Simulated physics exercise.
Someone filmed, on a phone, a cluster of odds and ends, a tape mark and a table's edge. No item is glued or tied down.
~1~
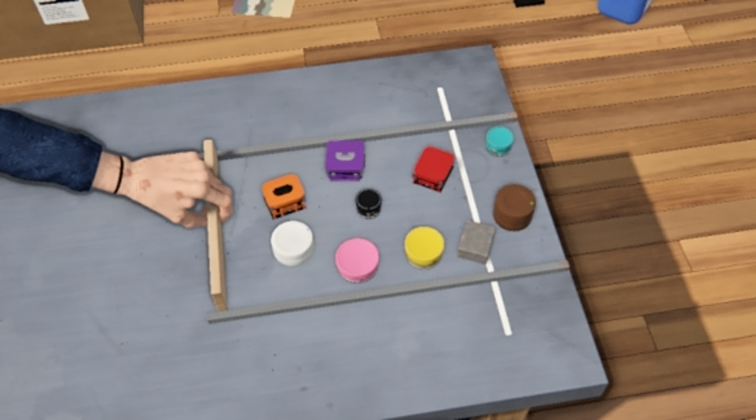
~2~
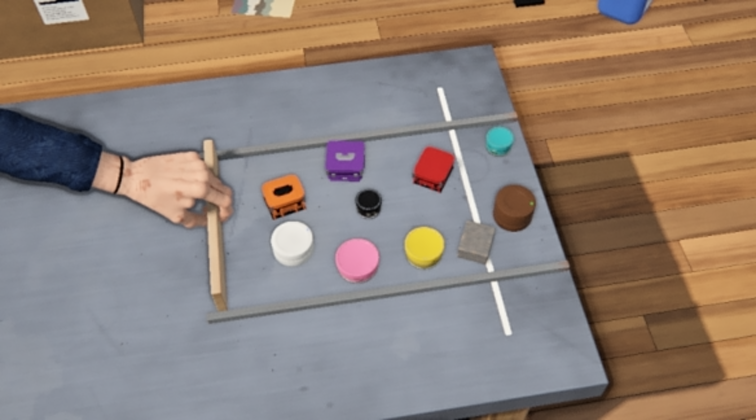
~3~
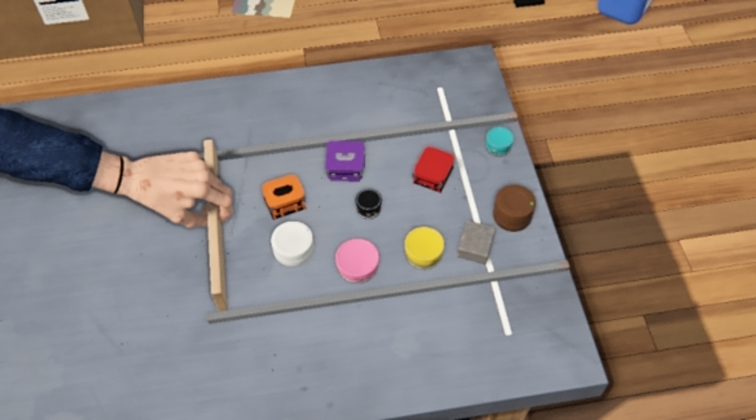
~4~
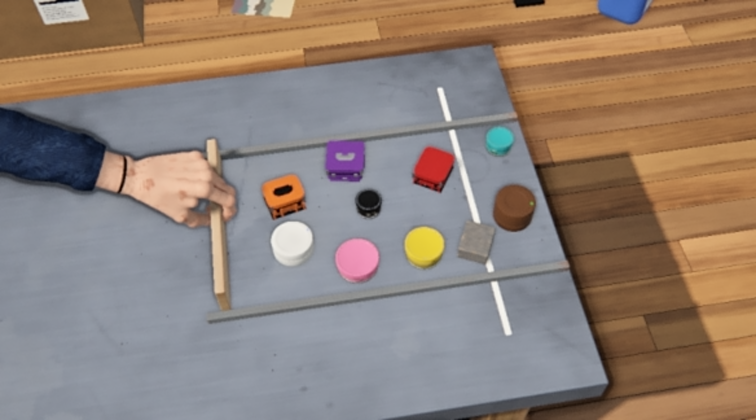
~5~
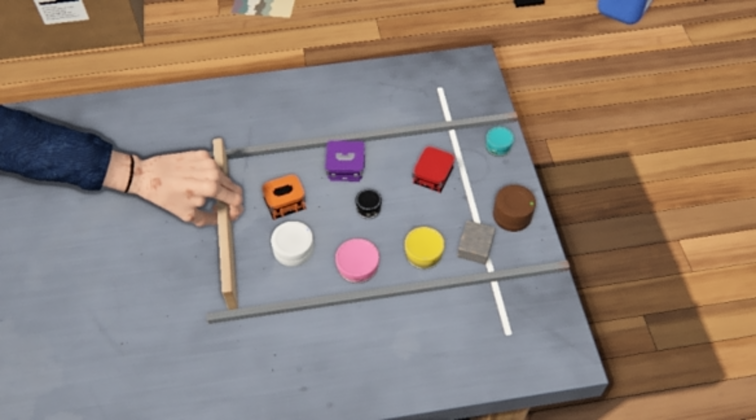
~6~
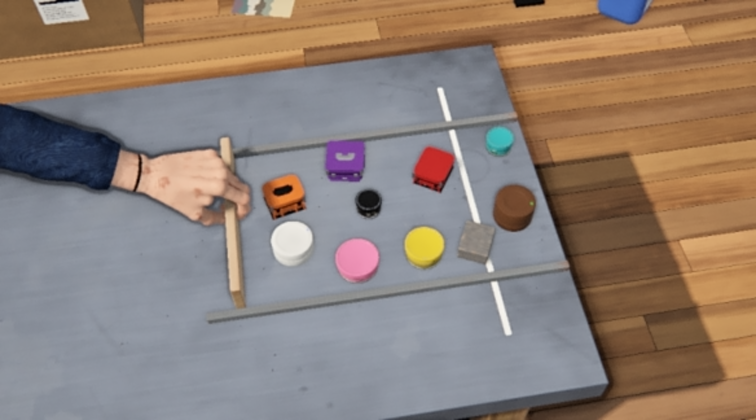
At the start, a hand grips a wooden board at the left of a grey table, with colourful cases, lids, pots and a grey block spread between two rails. The board stays nearly still, then the hand slides it slightly right, towards the orange case and white lid, while the objects remain in place.
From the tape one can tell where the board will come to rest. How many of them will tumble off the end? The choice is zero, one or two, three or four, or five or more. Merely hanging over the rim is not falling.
Pretty sure the pieces that leave the surface number one or two this time.
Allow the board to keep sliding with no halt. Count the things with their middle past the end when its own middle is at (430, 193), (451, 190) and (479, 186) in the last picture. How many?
Going through the three positions, you'd get 0, 0 and 3.
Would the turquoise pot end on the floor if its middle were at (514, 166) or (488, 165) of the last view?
Well, the turquoise pot is gone in the first case and is gone in the second.
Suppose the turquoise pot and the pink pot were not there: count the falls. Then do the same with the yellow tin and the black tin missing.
0 in the first try, 1 in the second.
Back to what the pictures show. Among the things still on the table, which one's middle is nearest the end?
The answer: The brown lid.
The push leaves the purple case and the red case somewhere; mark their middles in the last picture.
First object about (475, 142); second object about (512, 153).
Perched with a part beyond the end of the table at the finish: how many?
So the number is 1.
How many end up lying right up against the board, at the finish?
So the total is 4.
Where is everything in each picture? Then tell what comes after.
The first frame shows turquoise pot (500, 142); brown lid (514, 208); grey block (477, 242); board (215, 222); tape (471, 198).
The second frame shows brown lid (514, 208); pink pot (358, 261).
The third frame shows grey block (476, 242); yellow tin (424, 249).
The fourth frame shows turquoise pot (499, 142); white lid (293, 244).
The fifth frame shows brown lid (514, 208); orange case (284, 197).
The sixth frame shows turquoise pot (499, 142); brown lid (514, 208); grey block (476, 242); board (233, 220); tape (471, 198).
A little later, none off yet; turquoise pot at rest near (499, 142); brown lid at rest near (514, 208); grey block at rest near (476, 242).
When it is over, the number that fall off is one or two; down, grey block and turquoise pot.
